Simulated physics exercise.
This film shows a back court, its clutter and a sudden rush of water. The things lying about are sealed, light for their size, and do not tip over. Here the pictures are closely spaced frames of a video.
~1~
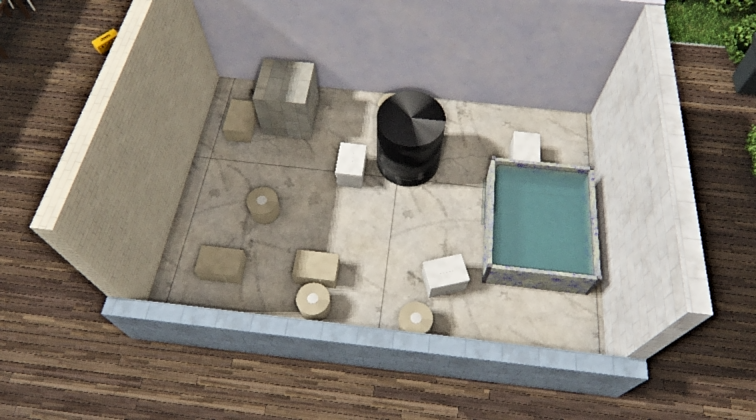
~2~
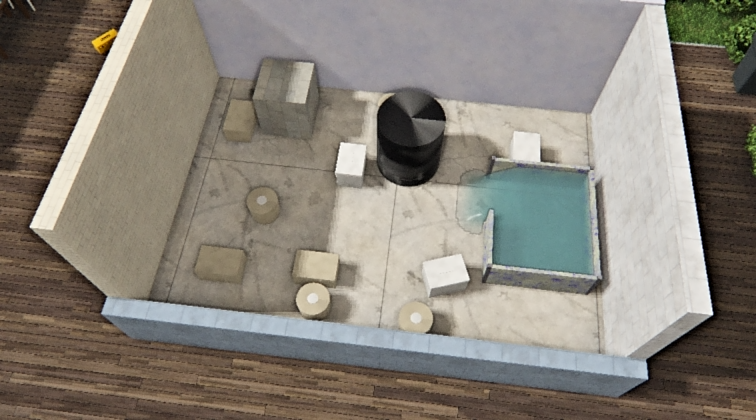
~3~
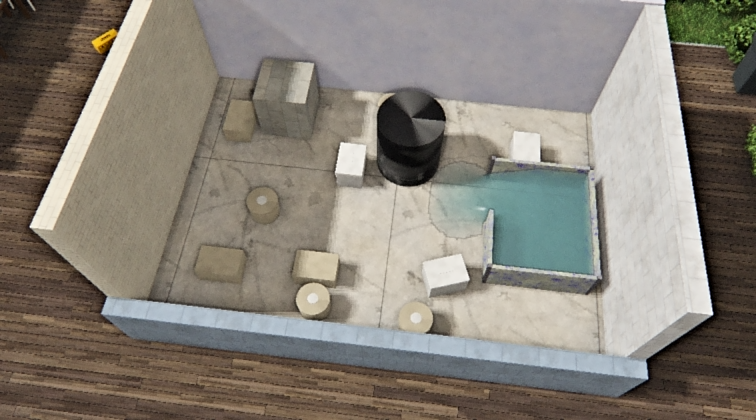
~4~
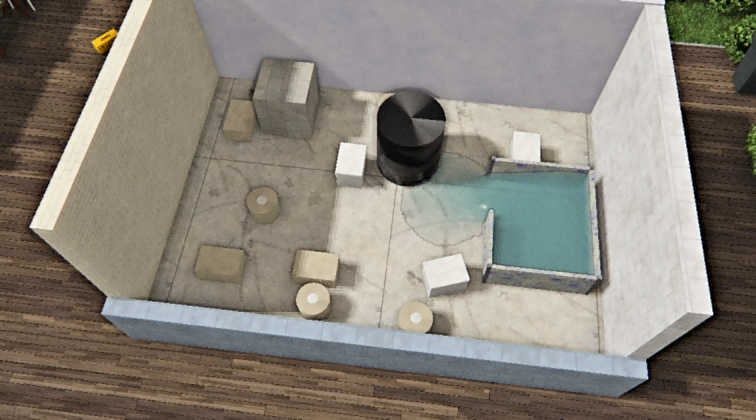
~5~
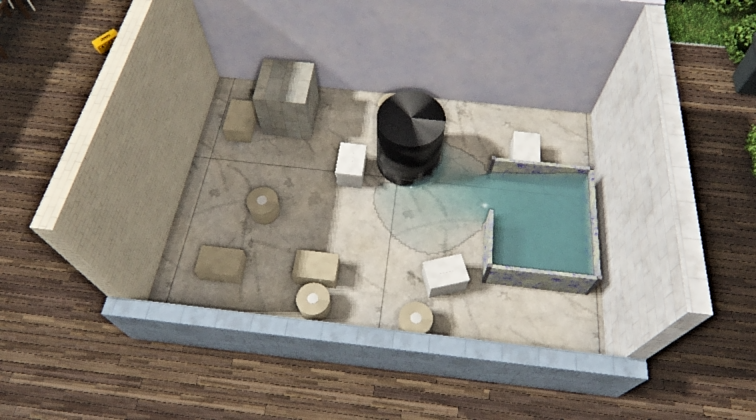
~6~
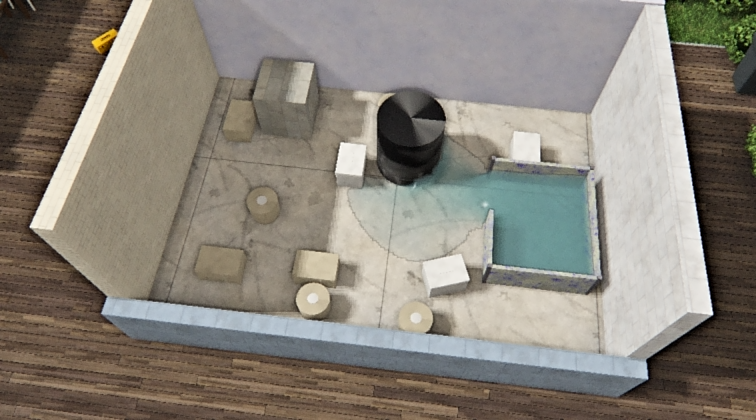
In a walled back court, water pours leftward from a tank across the floor.
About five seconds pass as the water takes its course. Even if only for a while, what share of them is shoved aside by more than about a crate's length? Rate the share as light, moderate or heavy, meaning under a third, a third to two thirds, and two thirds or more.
Moderate.
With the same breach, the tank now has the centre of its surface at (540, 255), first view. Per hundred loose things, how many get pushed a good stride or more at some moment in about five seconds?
I'd put it close to 40 percent.
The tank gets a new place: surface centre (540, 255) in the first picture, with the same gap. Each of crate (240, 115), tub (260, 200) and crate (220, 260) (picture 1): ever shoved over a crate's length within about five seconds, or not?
First never went far, then displaced far, then displaced far.
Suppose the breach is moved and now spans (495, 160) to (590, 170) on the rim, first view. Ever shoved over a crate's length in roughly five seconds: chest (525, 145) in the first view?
For that one: It covered the distance.
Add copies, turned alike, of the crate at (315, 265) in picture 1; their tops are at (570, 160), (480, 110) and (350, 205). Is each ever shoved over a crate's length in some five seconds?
Per listing: Largely stays, cleared out, cleared out.
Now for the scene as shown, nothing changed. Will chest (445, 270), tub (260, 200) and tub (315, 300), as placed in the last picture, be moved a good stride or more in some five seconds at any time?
Never got far, went a long way, went a long way.
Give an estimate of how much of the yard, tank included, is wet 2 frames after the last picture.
Something close to 25 per cent.
A moment on, 0 of 10 are well off their spots; 0 afloat.
Next, 1 of 10 are well off their spots; 1 afloat.
Later, 4 of 10 are well off their spots; 5 afloat.
In the end, 5 of 10 are well off their spots, and 5 have been at some point; 5 afloat.
